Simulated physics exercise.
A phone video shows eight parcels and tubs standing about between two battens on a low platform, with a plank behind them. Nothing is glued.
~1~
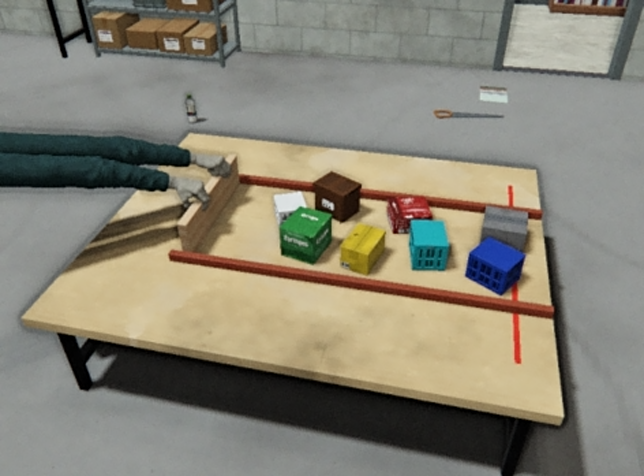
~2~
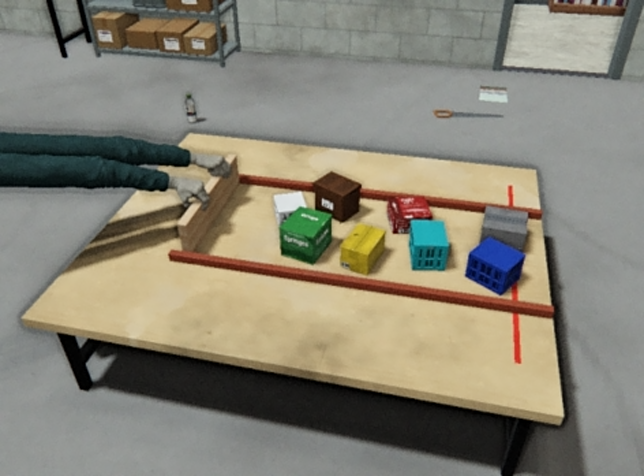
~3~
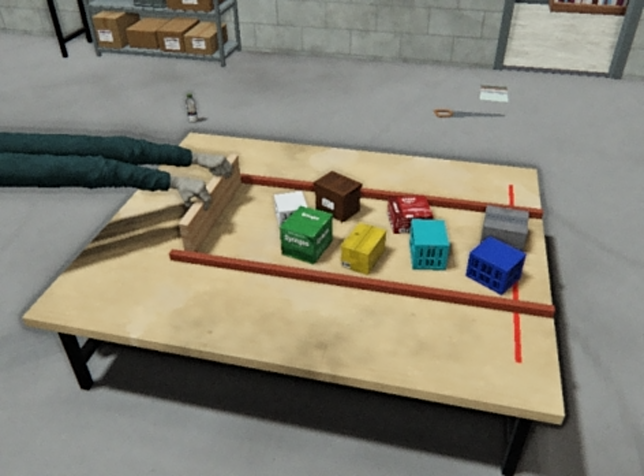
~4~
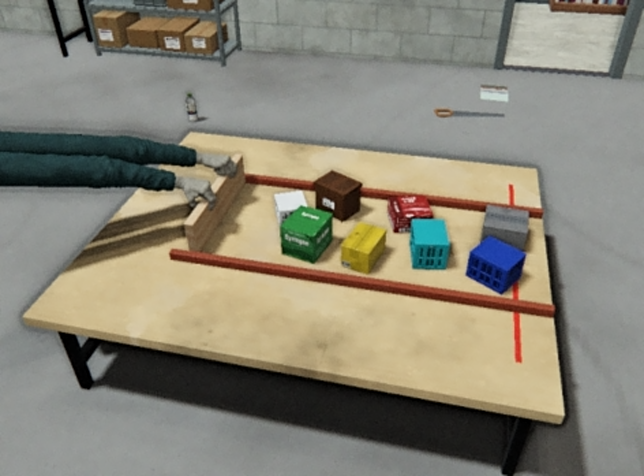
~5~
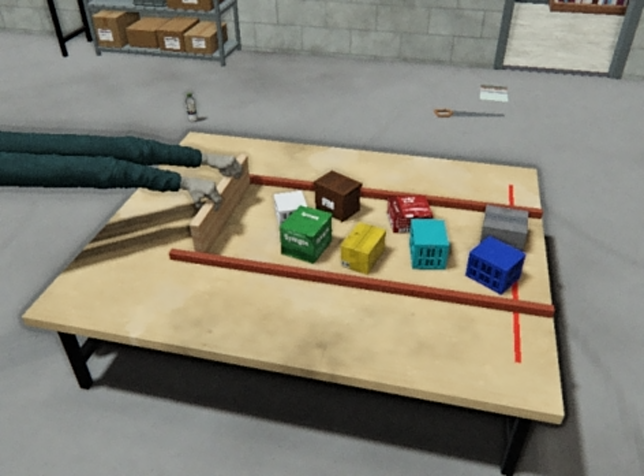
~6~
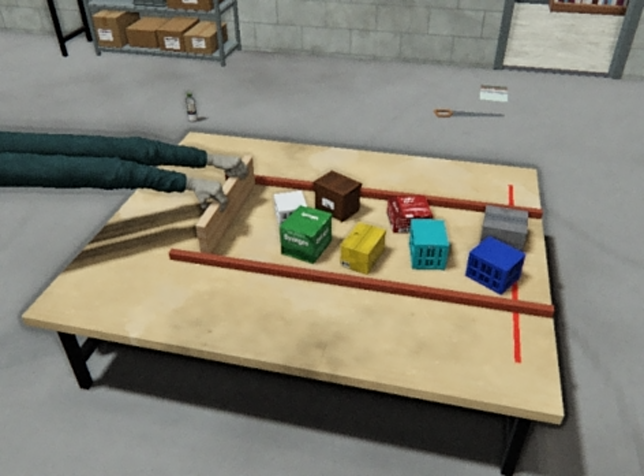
A wooden plank, held by two hands in dark green sleeves, slid slowly a short way to the right between two red battens, while the colourful boxes and crates ahead of it stayed still.
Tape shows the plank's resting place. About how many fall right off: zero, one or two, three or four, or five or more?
My prediction is five or more fallers.
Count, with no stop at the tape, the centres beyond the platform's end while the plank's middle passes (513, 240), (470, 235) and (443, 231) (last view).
The numbers past the end are 5, 3 and 2.
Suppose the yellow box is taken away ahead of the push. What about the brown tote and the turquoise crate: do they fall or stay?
In that case the brown tote remains in place while the turquoise crate falls away.
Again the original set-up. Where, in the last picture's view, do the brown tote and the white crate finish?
In the last picture they sit at about (536, 215) and about (531, 245).
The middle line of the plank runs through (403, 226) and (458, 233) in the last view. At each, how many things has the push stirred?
I count 8 first and 8 after.
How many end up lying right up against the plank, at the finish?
Result: 3 in all.
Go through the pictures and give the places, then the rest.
In the first picture, grey box (504, 230); blue crate (495, 266); turquoise crate (428, 245); plank (212, 202); tape (514, 258).
In the second picture, blue crate (495, 266); white crate (291, 211).
In the third picture, turquoise crate (429, 245); green box (307, 235).
In the fourth picture, grey box (504, 229); yellow box (364, 248).
In the fifth picture, blue crate (495, 265); brown tote (338, 197).
In the sixth picture, grey box (504, 229); blue crate (495, 265); turquoise crate (428, 245); plank (229, 203); tape (514, 257).
Soon after, none off yet; grey box at rest near (504, 229); blue crate at rest near (495, 265); turquoise crate at rest near (428, 245).
Then, none off yet; grey box at rest near (504, 229); blue crate moved a little near (504, 268); turquoise crate moved about its own width near (465, 248).
Further on, one off so far; grey box tipped well over near (566, 240); blue crate tipped well over near (573, 310); turquoise crate moved well along near (544, 253).
At rest, the number that fall off is five or more; fallen, yellow box, red box, turquoise crate, blue crate and grey box.
